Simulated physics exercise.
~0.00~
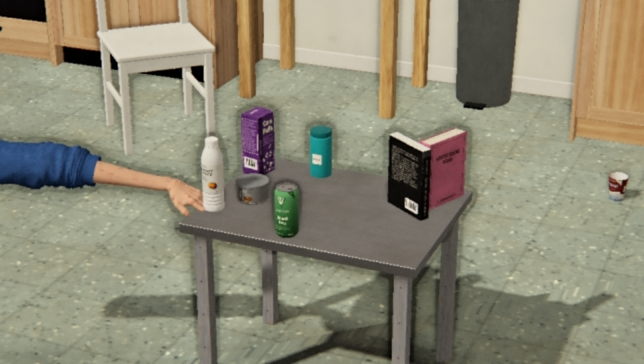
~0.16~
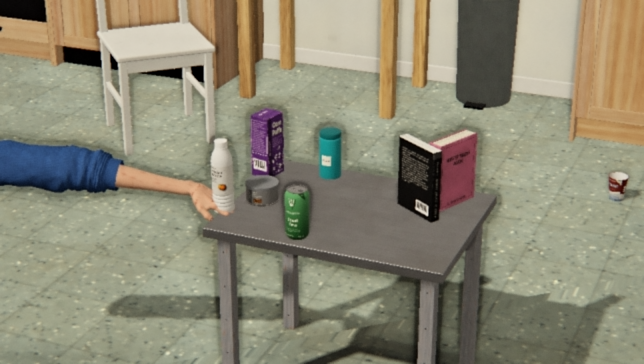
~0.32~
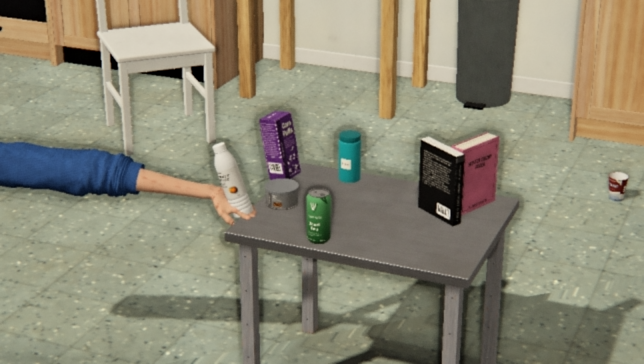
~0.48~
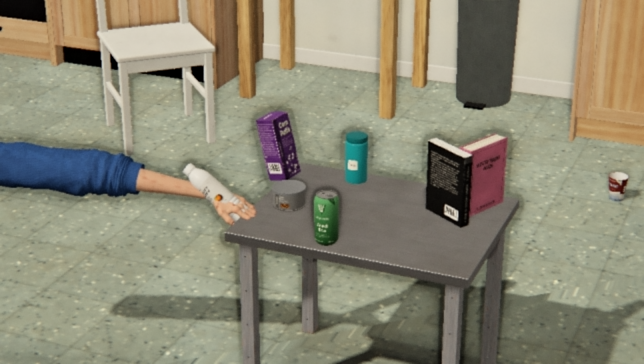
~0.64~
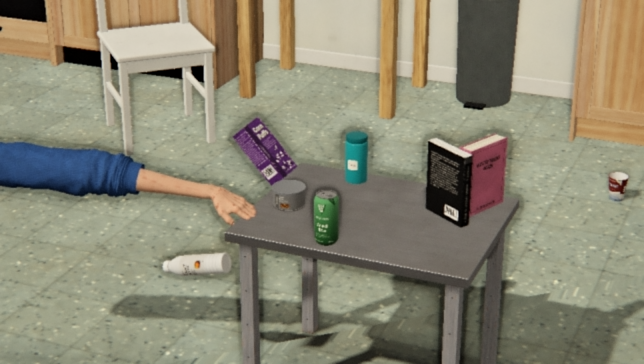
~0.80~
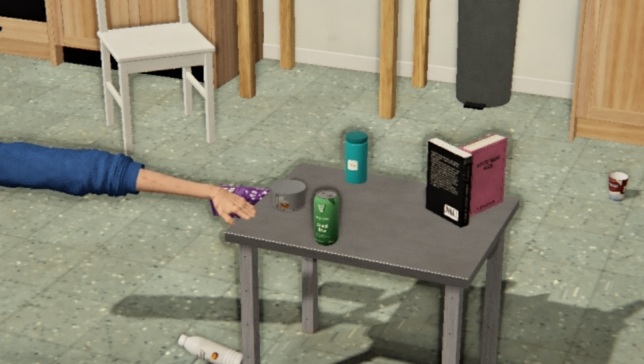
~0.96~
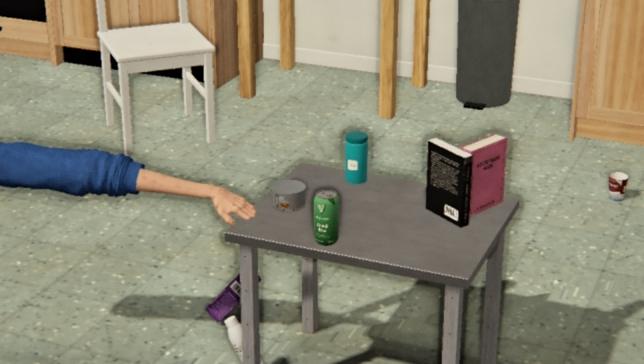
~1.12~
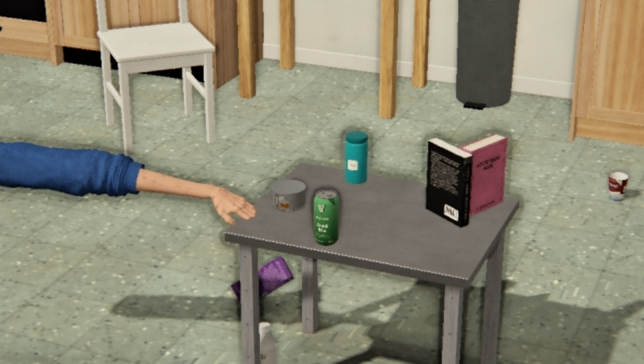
In a tiled room, a hand shoves a table right, and a bottle and carton fall off.
